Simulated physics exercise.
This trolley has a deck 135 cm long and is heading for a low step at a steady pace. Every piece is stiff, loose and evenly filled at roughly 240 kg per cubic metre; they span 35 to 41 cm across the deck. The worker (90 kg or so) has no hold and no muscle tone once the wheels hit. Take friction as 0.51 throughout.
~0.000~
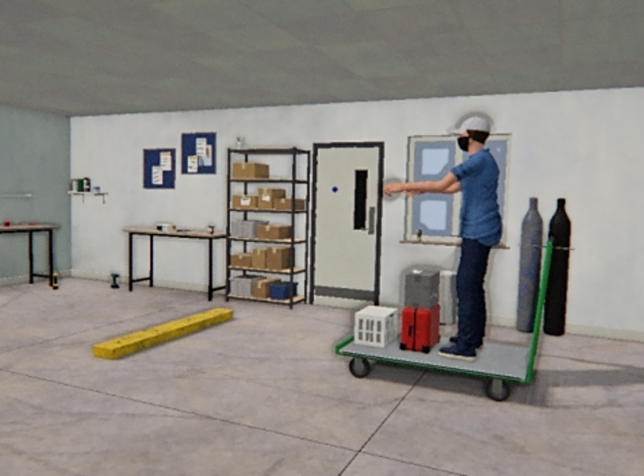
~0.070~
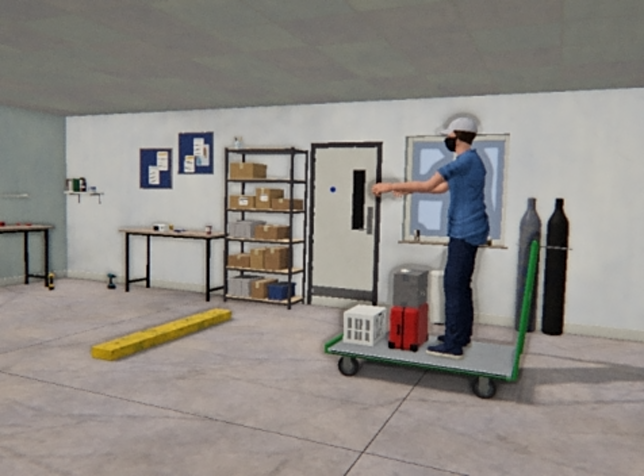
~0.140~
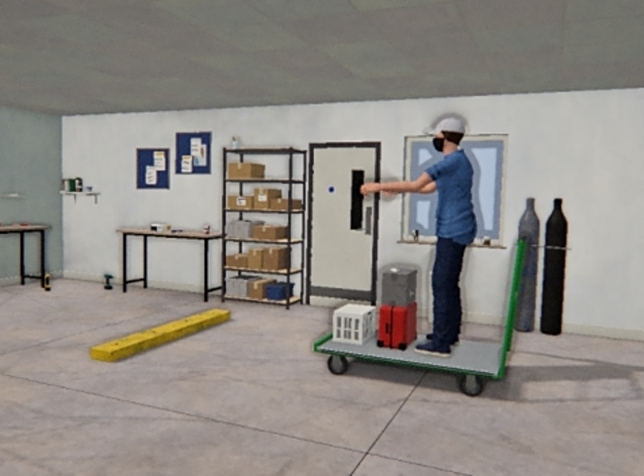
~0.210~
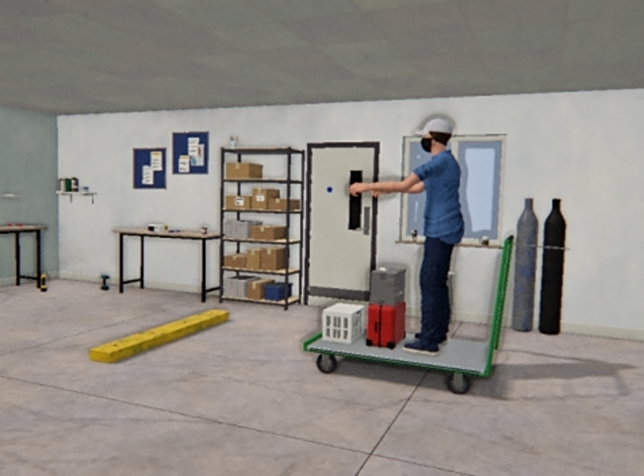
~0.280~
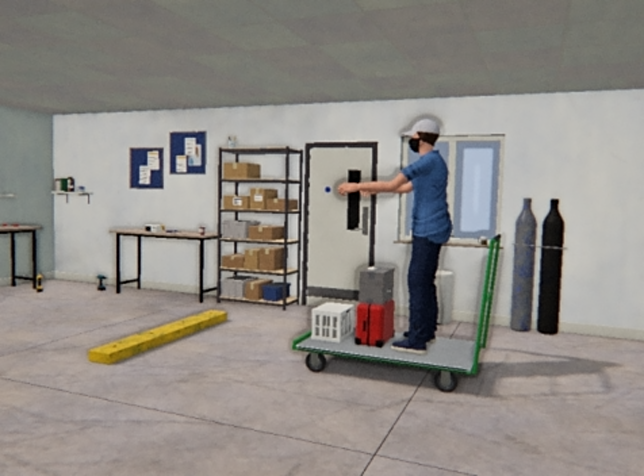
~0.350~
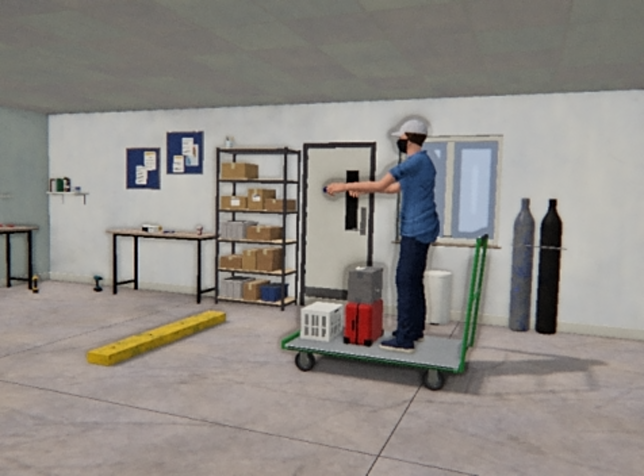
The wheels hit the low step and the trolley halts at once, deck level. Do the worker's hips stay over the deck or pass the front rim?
The worker's hips stay behind the front rim at this speed.
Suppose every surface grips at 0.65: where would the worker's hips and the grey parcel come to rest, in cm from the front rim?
Then hips 60 behind, grey 110 past.
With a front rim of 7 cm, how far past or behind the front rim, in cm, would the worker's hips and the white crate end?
Then hips 60 behind, white 20 behind.
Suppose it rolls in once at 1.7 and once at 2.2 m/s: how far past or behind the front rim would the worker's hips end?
About 30 cm behind and 0 cm past.
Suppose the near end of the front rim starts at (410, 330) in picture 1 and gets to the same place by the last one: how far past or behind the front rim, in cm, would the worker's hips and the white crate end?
In that case hips 30 past, white 10 behind.
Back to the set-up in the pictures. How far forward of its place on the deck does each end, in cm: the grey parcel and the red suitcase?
Grey 45, red 15.
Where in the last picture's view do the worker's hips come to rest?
Near (223, 274).
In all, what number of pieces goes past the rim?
The count is 0.
Impact comes at 1.32 s.
After 1.87 s the worker's hips are 59 cm behind the rim, near (224, 272) in the last picture's view.
After 2.32 s the worker's hips are 57 cm behind the rim, near (223, 274) in the last picture's view.
At rest, 4.1 s, nothing is past the rim; behind it, grey parcel, red suitcase, white crate and the worker's hips.
